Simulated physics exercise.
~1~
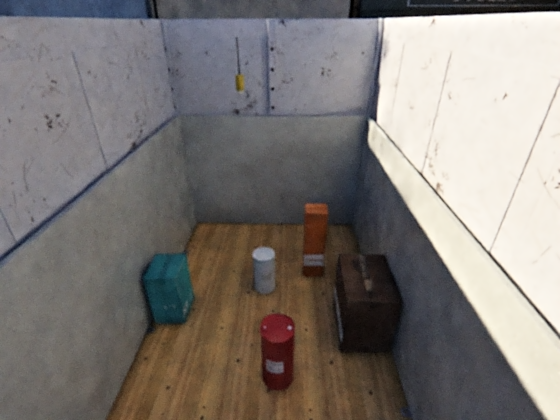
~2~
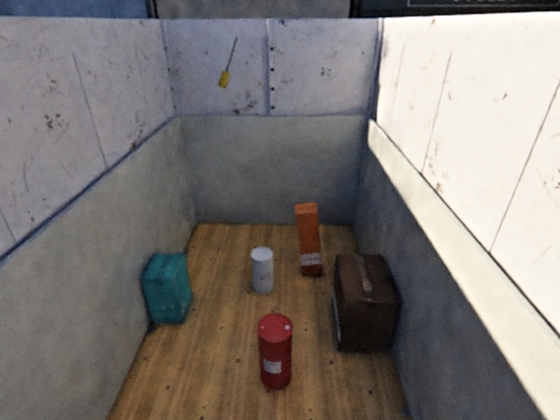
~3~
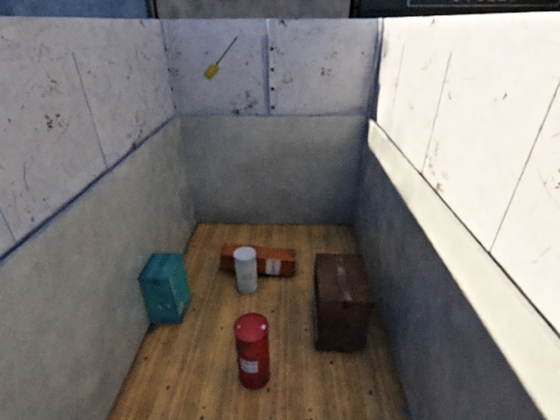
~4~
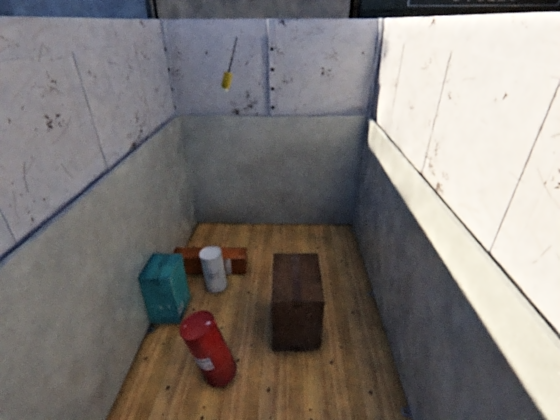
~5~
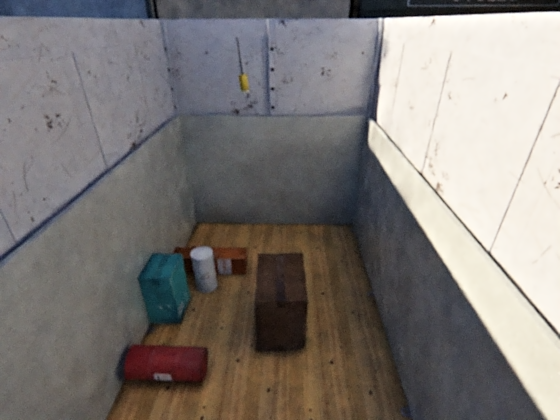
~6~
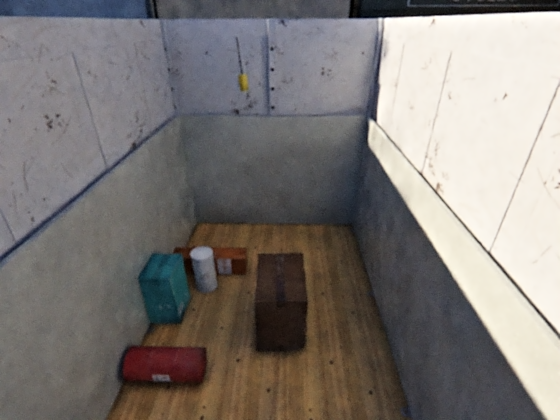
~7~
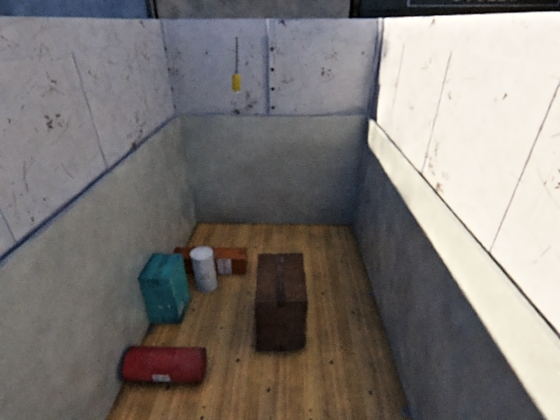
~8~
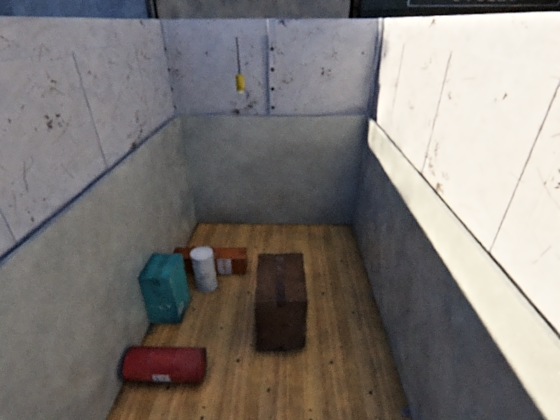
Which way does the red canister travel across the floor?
The red canister moves to the left, ending up on its side near the left wall.
